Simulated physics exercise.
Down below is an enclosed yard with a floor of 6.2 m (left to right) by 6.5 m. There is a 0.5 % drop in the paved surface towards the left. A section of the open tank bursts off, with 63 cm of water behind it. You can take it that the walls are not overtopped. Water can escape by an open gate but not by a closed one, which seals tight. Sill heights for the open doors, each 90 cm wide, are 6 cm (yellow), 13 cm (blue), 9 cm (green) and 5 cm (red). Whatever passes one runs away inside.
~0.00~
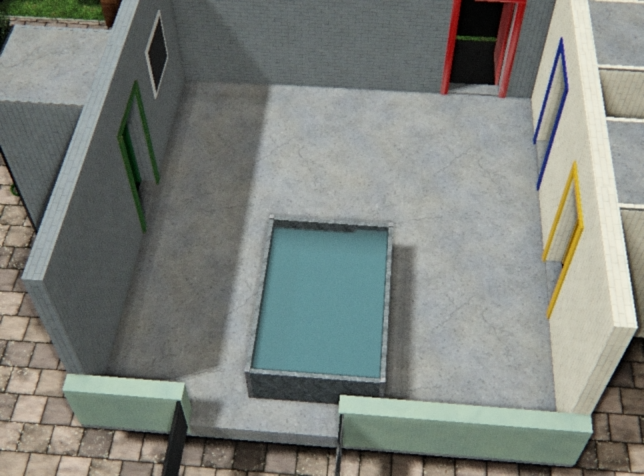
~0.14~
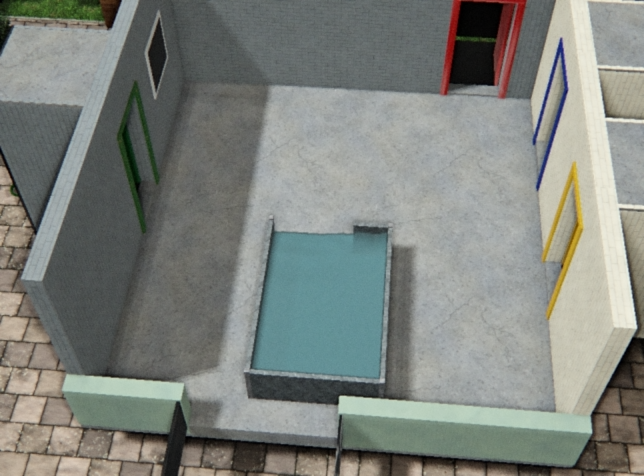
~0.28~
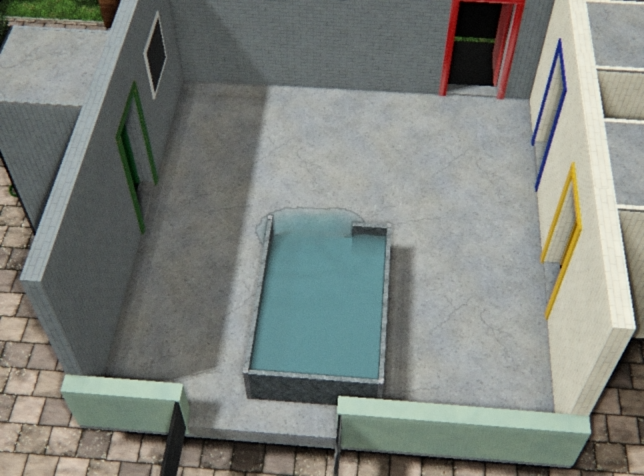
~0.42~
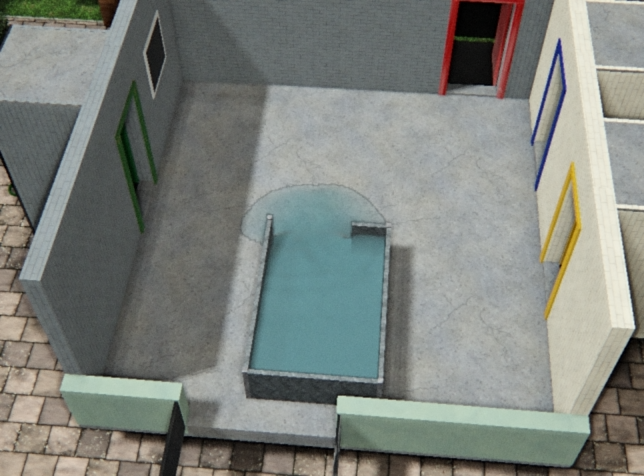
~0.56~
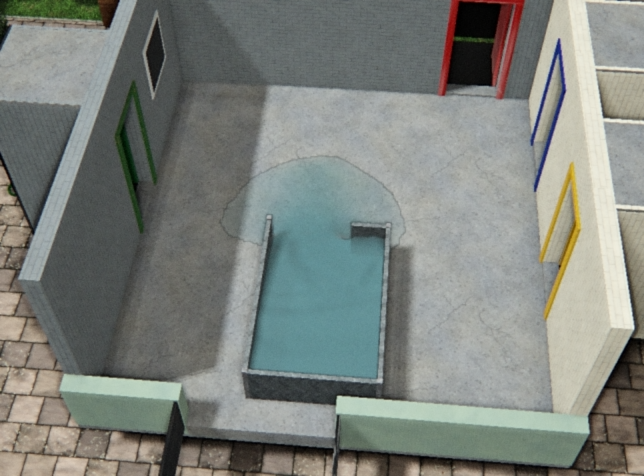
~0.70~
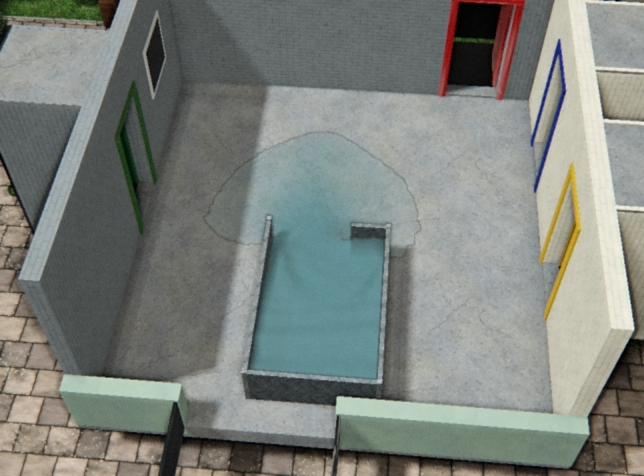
The clip opens on a walled yard with colored doorways and a still, full rectangular tank of teal water. Most of the tank's far side gives way, and water pours out through the gap. It spreads across the gray floor toward the back wall in a widening, thin, rounded sheet.
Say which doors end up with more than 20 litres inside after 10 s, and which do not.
Yellow door not more than 20 litres inside, blue door not more than 20 litres inside, green door not more than 20 litres inside, red door more than 20 litres inside.
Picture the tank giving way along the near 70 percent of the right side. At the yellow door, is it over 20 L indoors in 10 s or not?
Compared with the limit, yellow is more.
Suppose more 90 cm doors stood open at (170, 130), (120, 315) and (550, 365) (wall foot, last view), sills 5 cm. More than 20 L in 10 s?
Well, the first is on the high side, the second is on the low side, and the third is on the low side.
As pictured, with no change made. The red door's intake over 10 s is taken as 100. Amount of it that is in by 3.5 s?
I'd put it at about 15 per cent by that point.
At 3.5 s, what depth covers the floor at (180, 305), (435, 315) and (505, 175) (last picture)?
In that order: 0, 0 and 0 cm.
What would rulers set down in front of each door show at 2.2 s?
Centimetres: Yellow 0 / blue 0 / green 3 / red 7.
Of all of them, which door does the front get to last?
The yellow door.
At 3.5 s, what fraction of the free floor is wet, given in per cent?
I'd say around 45 % is wet.
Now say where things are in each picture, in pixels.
The first frame shows the open tank at (324, 297) is whole and still, 63 cm deep.
In the second frame, water pours out on the open tank's far side and has run 0.7 m, to a hidden place; typically 9 cm deep outside, 63 cm at the open tank's back.
In the third frame, the front is at (356, 219), 0.9 m from the gap on the open tank's far side; 1.1 m2 of floor is under water; 63 cm left at the back of the open tank.
In the fourth frame, the front is at (339, 189), 1.3 m from the gap on the open tank's far side; 2.1 m2 of floor is under water; 63 cm left at the back of the open tank.
In the fifth frame, water pours out on the open tank's far side and has run 1.9 m, to (338, 162); typically 6 cm deep outside, 63 cm at the open tank's back.
In the sixth frame, the front is at (327, 135), 2.5 m from the gap on the open tank's far side; 5.2 m2 of floor is under water; 62 cm left at the back of the open tank.
After 1.4 s water covers 30 % of the floor and is deepest (36 cm) near (290, 246); yellow door not reached, blue door not reached, green door not reached, red door not reached.
After 2.2 s water covers 40 % of the floor and is deepest (44 cm) near (182, 85); yellow door not reached, blue door not reached, green door 3 cm at the sill, 0 L in, red door 7 cm at the sill, 0 L in.
After 3.5 s water covers 45 % of the floor and is deepest (28 cm) near (262, 90); yellow door not reached, blue door 3 cm at the sill, 0 L in, green door 4 cm at the sill, 0 L in, red door 10 cm at the sill, 14 L in.
After 6.0 s water covers 80 % of the floor and is deepest (14 cm) near (252, 198); yellow door 3 cm at the sill, 0 L in, blue door 9 cm at the sill, 0 L in, green door 10 cm at the sill, 2 L in, red door 11 cm at the sill, 40 L in.
After 10.0 s water covers 100 % of the floor and is deepest (11 cm) near (455, 431); yellow door 4 cm at the sill, 0 L in, blue door 7 cm at the sill, 0 L in, green door 7 cm at the sill, 3 L in, red door 9 cm at the sill, 101 L in.
